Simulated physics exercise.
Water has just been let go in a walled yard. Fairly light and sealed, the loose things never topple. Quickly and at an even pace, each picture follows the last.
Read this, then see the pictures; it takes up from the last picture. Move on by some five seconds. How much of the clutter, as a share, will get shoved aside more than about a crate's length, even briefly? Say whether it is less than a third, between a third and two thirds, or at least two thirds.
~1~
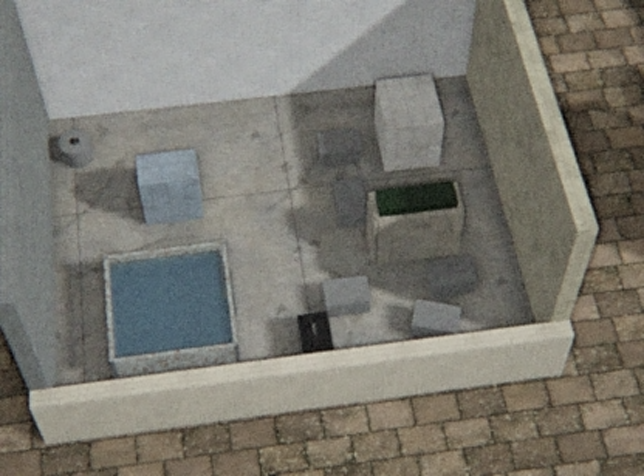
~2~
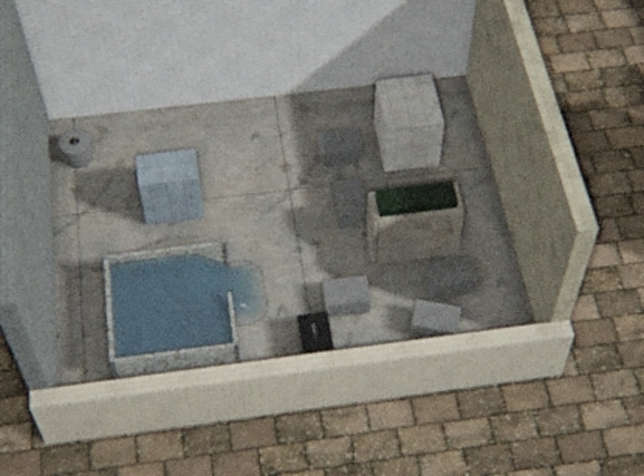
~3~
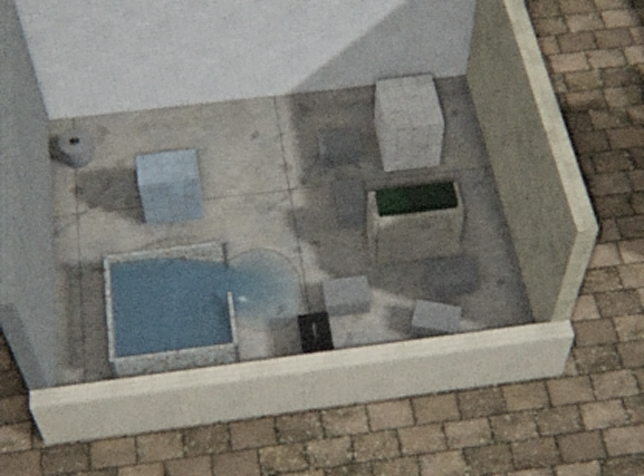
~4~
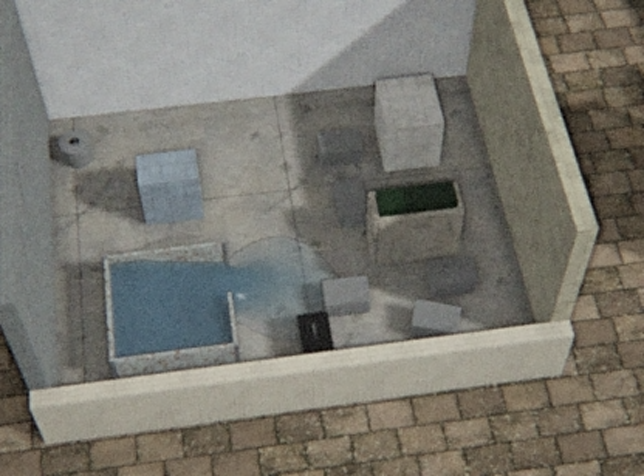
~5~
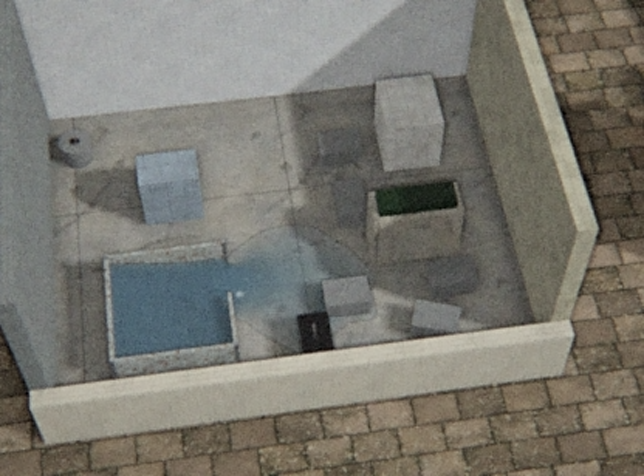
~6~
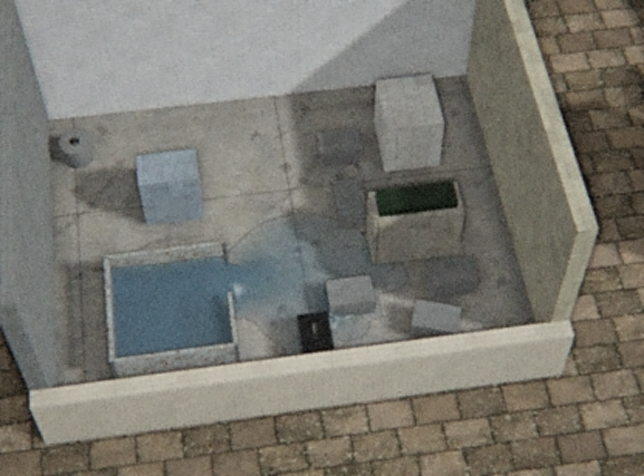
It is at least two thirds.
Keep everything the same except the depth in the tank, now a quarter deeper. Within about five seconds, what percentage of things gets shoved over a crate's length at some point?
Share moved: 70 in a hundred.
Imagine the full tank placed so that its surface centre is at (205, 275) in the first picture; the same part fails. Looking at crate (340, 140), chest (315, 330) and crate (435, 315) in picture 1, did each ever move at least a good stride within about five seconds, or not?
In turn: That far or more, under that, never so far.
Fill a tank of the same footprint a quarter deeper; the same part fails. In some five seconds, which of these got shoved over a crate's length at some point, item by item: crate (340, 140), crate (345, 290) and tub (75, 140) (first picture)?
Taking them as listed - the full distance for the first, the full distance for the second, a shorter distance for the third.
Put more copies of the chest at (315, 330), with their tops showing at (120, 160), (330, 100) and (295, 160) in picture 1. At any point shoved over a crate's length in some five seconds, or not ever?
Stays put, stays put, stays put.
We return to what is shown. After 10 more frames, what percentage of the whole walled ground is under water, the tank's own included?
50 per cent, roughly.
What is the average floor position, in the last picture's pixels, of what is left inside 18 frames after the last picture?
That works out to about (375, 242) on the floor.
A moment on, 0 of 7 are well off their spots; 0 afloat.
Next, 3 of 7 are well off their spots; 1 afloat.
Later, 5 of 7 are well off their spots; 5 afloat.
In the end, 5 of 7 are well off their spots, and 5 have been at some point; 4 afloat.
